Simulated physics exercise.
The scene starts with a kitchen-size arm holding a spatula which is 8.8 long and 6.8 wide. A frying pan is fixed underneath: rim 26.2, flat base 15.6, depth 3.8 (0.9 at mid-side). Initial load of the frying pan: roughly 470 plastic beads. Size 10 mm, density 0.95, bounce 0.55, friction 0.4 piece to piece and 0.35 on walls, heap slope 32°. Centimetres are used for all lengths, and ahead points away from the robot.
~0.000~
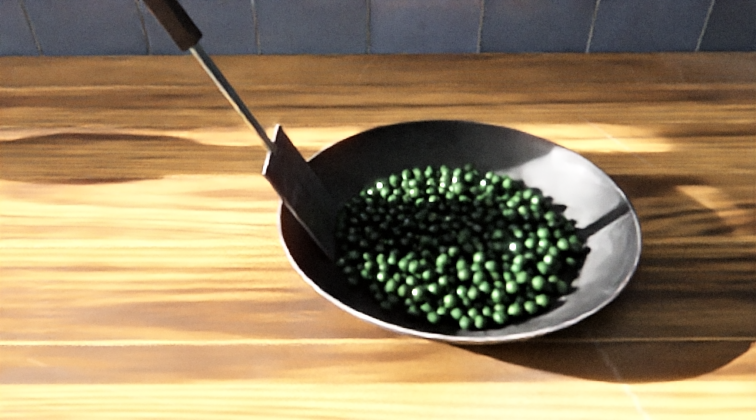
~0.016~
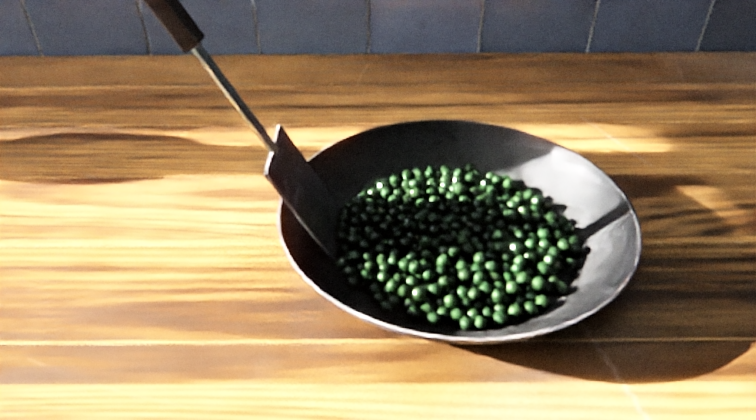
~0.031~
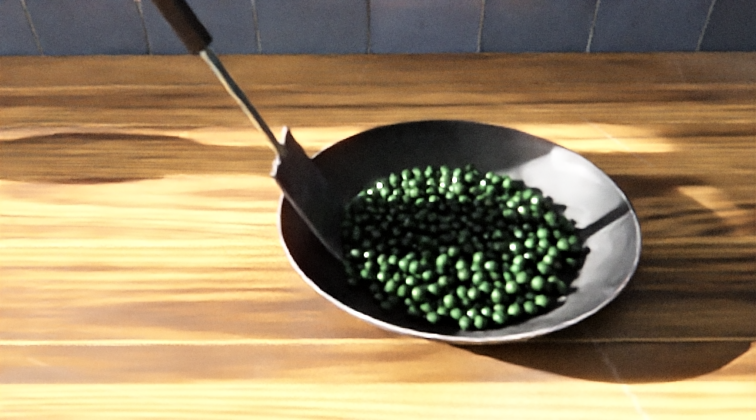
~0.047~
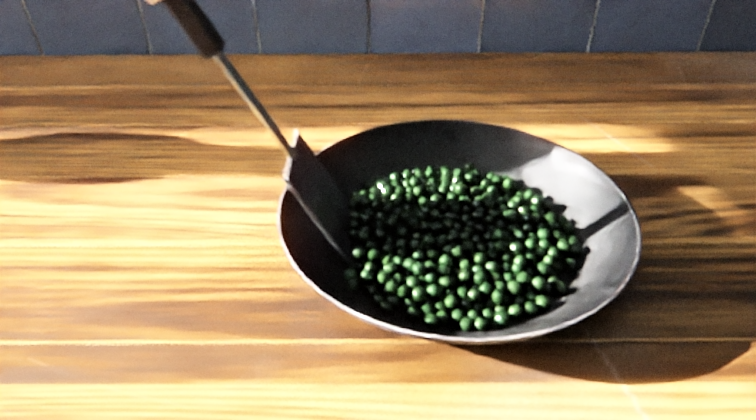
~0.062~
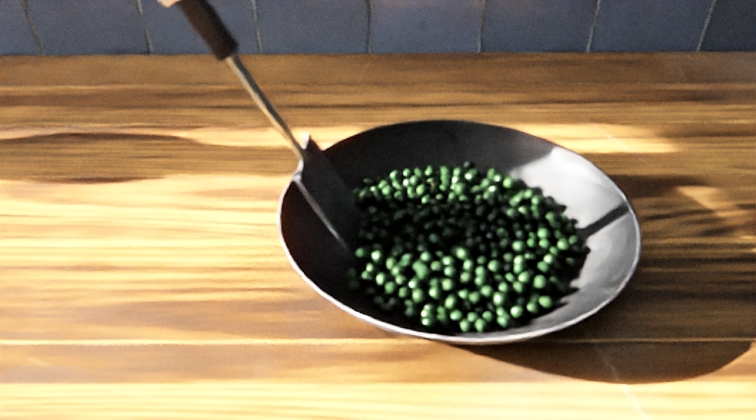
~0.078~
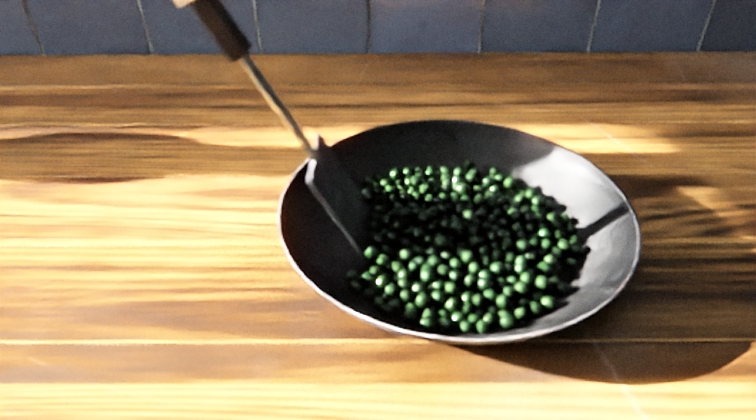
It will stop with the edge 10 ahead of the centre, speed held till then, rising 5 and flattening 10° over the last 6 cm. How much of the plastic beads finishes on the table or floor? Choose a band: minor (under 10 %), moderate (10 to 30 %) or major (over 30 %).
Minor.
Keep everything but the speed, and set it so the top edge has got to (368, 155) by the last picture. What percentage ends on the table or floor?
Some 20 per cent.
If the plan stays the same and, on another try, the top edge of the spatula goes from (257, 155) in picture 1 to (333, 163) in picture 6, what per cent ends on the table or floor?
About 15 per cent.
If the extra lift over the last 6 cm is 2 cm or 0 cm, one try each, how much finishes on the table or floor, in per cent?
I'd put it near 10 in a hundred, then near 15 in a hundred.
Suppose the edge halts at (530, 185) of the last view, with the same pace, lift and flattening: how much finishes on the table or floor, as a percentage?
0 %, roughly.
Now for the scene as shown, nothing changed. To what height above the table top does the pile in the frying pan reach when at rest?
About 4.0 cm above the table.
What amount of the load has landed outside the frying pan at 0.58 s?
I'd put it at around 5 per cent.
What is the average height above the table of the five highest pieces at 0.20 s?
Estimated height above table: Approx. 4 cm.
After 0.20 s, sloping 62°, highest piece 4 above the table; 469 in the frying pan.
After 0.32 s, sloping 59°, highest piece 5 above the table; 469 in the frying pan.
After 0.58 s, sloping 52°, highest piece 4 above the table; 445 in the frying pan, 24 on the table or floor.
After 1.63 s, sloping 52°, highest piece 4 above the table; 445 in the frying pan, 24 on the table or floor.
In the end, 445 in the frying pan, 24 on the table or floor. That is 5 % on the table or floor.
